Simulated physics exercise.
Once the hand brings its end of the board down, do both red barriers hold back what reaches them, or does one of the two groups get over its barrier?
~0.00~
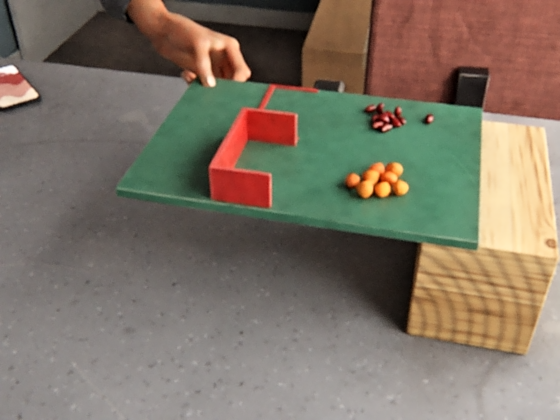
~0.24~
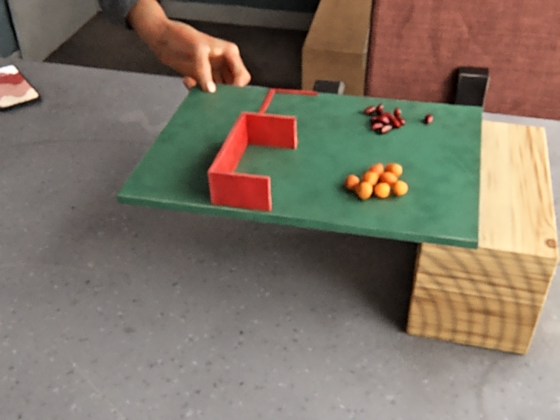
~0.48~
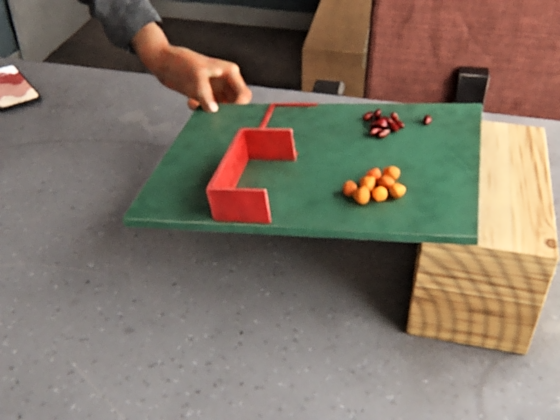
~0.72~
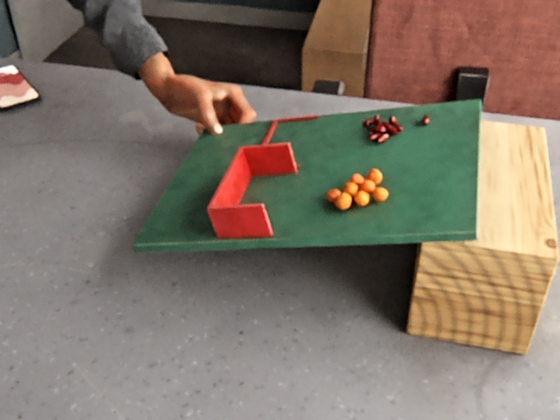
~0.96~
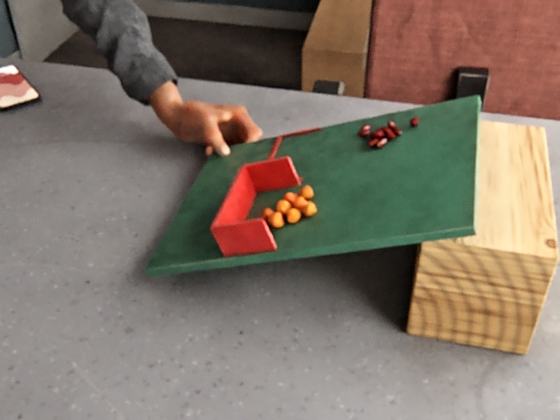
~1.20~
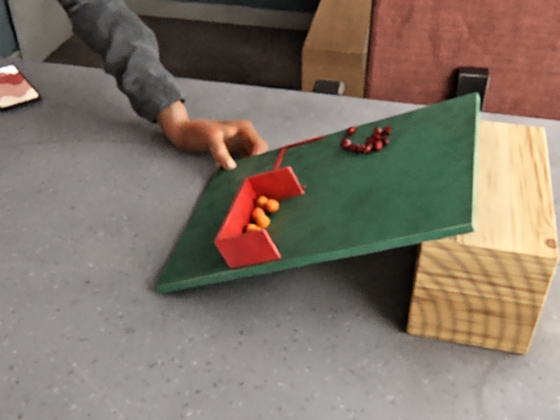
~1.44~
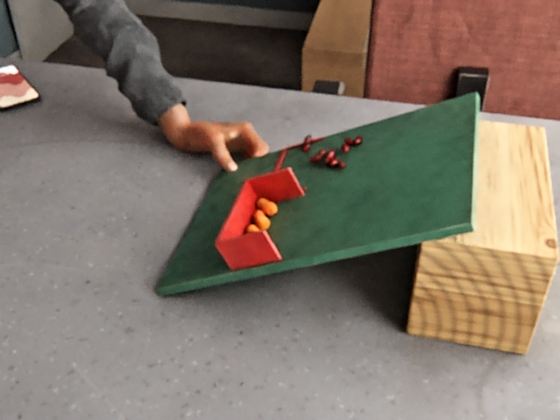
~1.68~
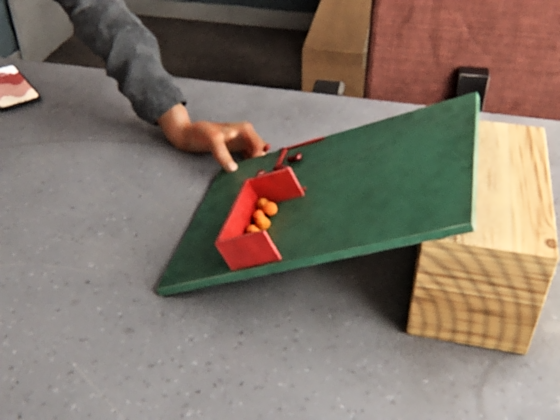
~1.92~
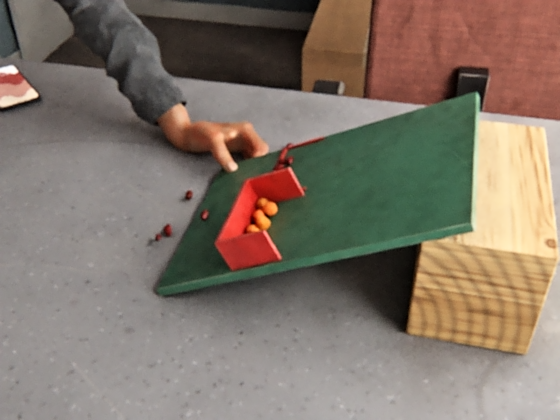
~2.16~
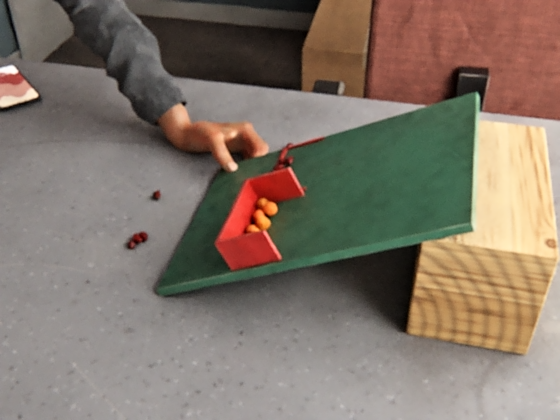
One group gets over. The orange balls are stopped by the tall front barrier, but most of the dark red beans make it past the low one at the back.
